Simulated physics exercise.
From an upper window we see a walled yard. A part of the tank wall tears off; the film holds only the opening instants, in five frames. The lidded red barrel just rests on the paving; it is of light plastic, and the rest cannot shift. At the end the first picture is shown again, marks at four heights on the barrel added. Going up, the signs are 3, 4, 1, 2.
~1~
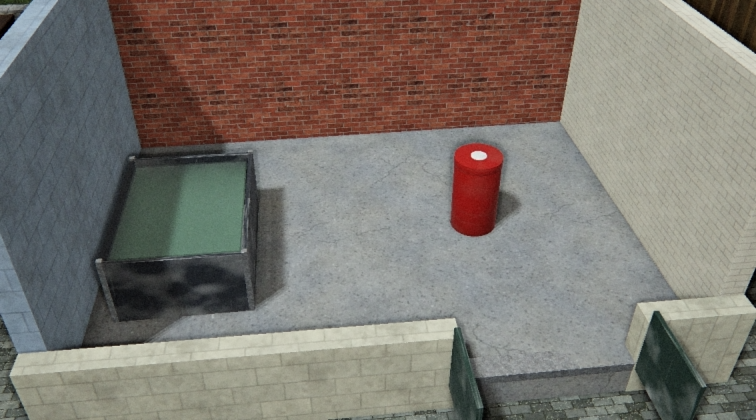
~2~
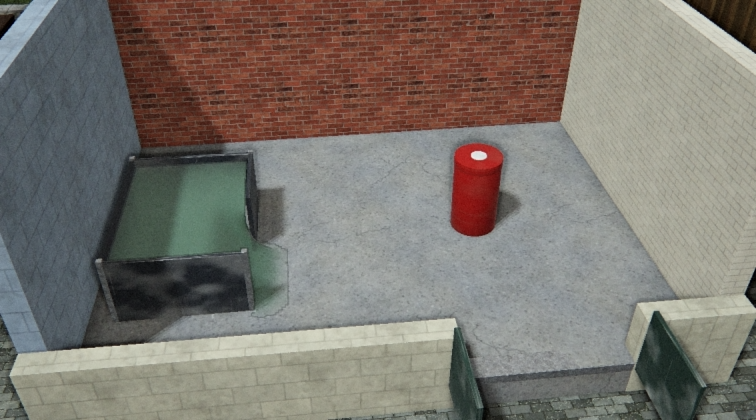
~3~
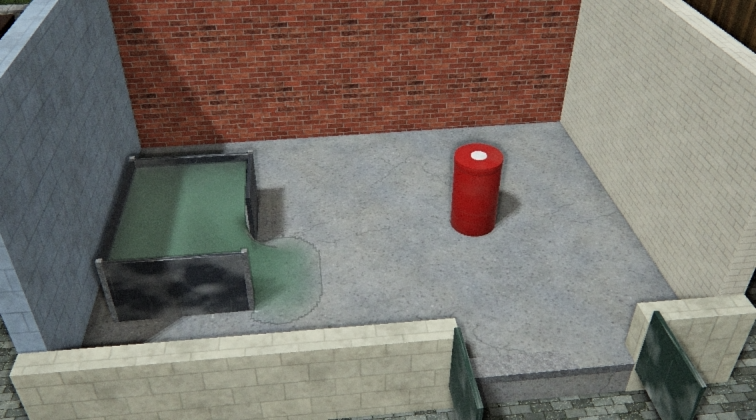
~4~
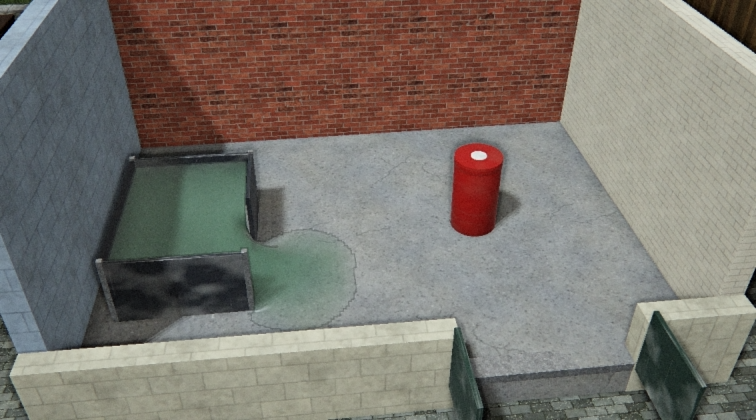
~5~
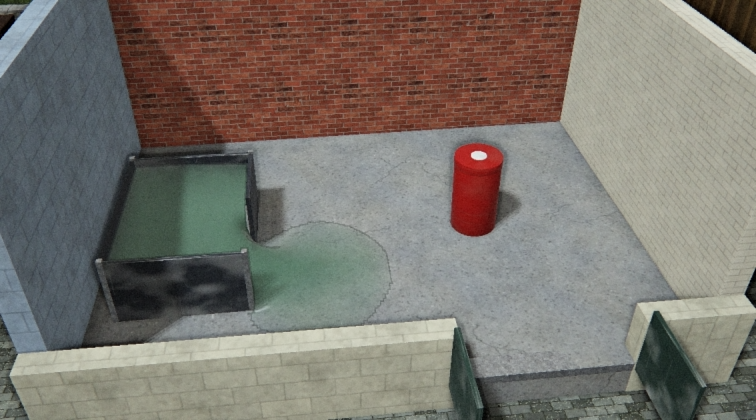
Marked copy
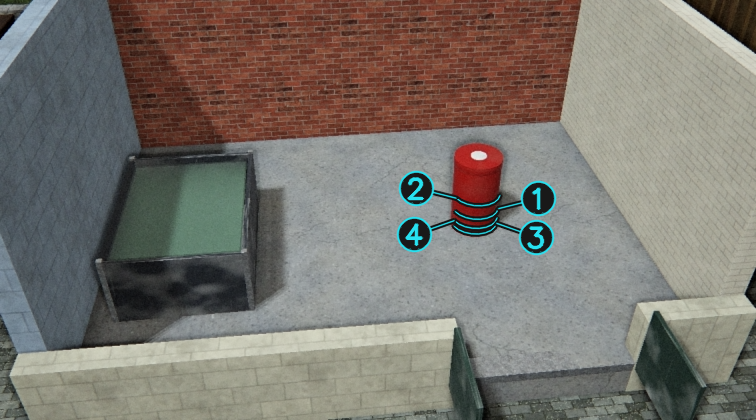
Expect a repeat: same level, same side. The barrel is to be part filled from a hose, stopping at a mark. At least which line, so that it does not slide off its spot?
The answer is line 1.
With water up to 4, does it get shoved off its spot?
Yes, that goes wrong.
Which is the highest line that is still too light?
That is line 4.
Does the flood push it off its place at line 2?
No, that is safe.
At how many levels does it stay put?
Two of the four.
On the marked copy, 1 at (480, 219); 2 at (481, 205); 3 at (478, 233); 4 at (479, 228); from the bottom up 3, 4, 1, 2.
If 1 is chosen, it does not move.
If 2 is chosen, it does not move.
If 3 is chosen, it is pushed about 4 times its own width away.
If 4 is chosen, it is pushed about half its own width away.
